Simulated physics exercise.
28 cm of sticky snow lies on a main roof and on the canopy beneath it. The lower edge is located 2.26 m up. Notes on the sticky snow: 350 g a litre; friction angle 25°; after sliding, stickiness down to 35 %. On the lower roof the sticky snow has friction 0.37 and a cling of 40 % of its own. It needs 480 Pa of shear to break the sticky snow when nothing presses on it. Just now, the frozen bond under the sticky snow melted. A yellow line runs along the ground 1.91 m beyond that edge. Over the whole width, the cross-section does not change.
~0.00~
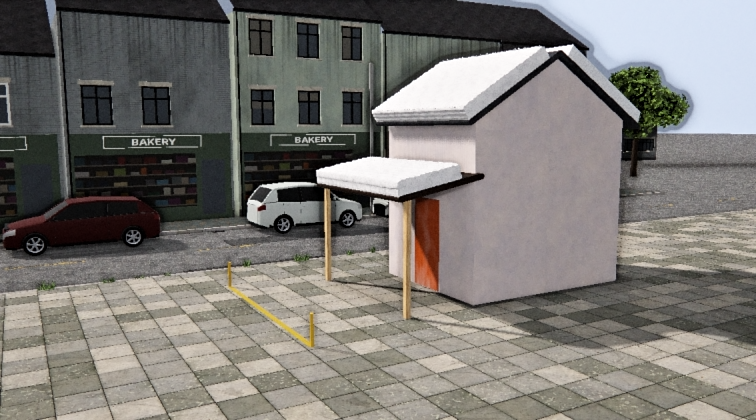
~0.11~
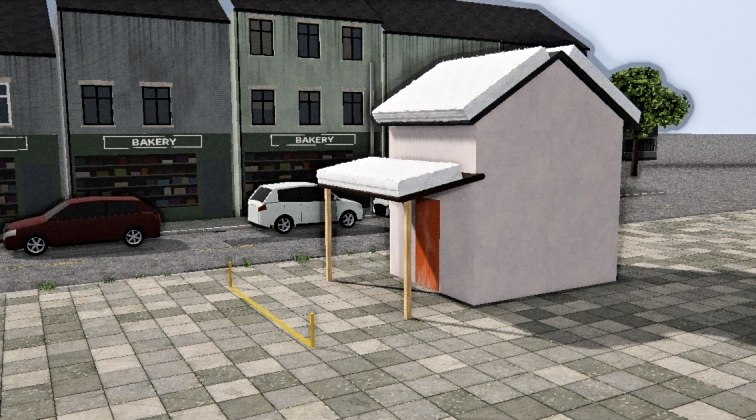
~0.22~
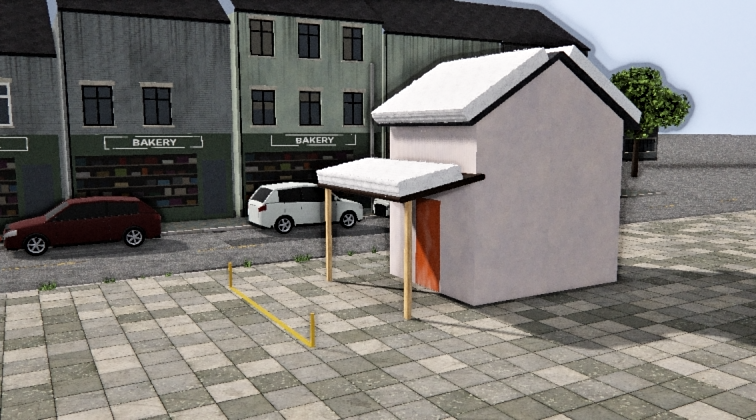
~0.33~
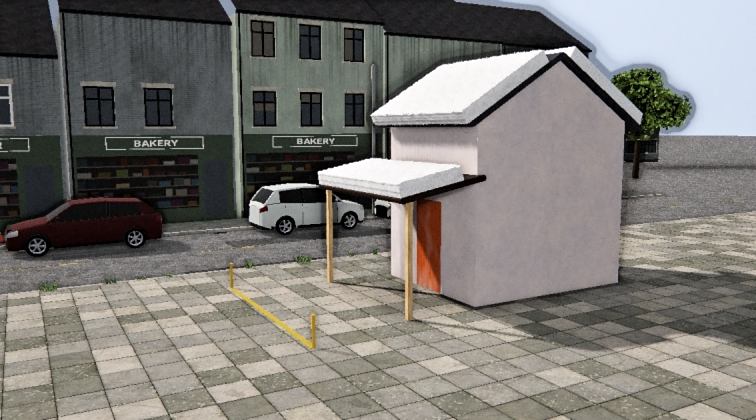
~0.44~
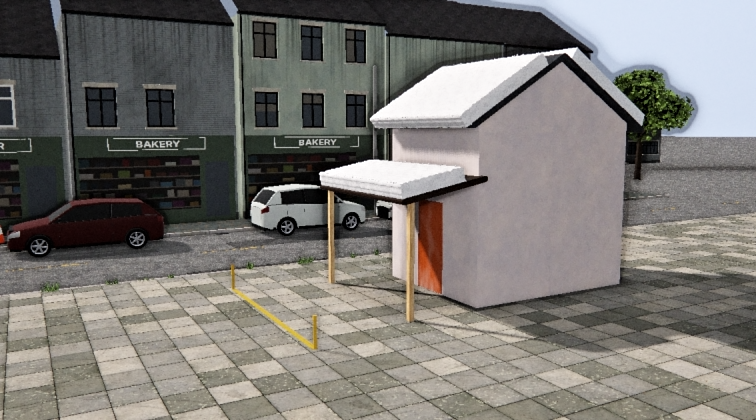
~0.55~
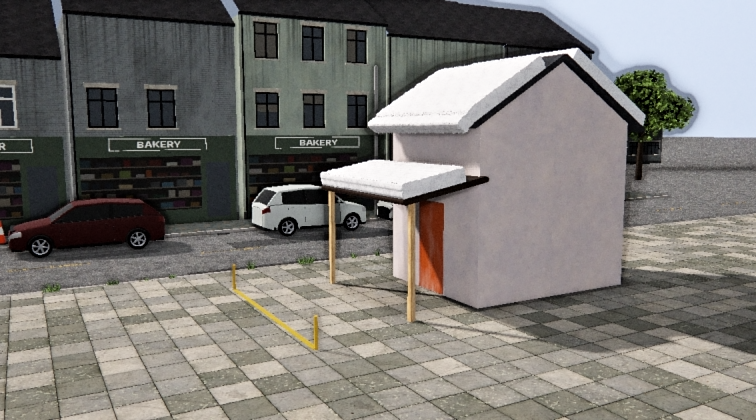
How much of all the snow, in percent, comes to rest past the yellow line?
Close to 15 percent.
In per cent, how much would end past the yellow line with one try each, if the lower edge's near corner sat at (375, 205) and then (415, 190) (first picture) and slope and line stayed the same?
Try 1: Near 4 %; try 2: Near 20 %.
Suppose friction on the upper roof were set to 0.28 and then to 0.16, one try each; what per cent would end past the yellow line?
First try 25 per cent, second try 30 per cent.
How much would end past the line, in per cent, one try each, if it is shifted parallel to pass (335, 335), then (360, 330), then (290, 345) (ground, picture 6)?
First try around 25 per cent, second around 40 per cent, third around 10 per cent.
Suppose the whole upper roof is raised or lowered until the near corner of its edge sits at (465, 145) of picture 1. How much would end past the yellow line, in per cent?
That would come to around 0 %.
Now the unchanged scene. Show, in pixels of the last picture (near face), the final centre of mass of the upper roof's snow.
Somewhere near (360, 279).
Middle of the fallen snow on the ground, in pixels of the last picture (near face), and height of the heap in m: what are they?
Middle around (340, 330); height roughly 0.4 m.
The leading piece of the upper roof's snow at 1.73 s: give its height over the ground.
Close to 2.6 metres, I reckon.
By 1.09 s, none is below the lower edge and 0 % is past the line.
By 1.73 s, none is below the lower edge and 0 % is past the line.
By 2.36 s, 42 % is below the lower edge and 0 % is past the line.
By 3.00 s, 60 % is below the lower edge and 15 % is past the line.
By 3.80 s, at the end, 60 % is below the lower edge and 15 % is past the line.
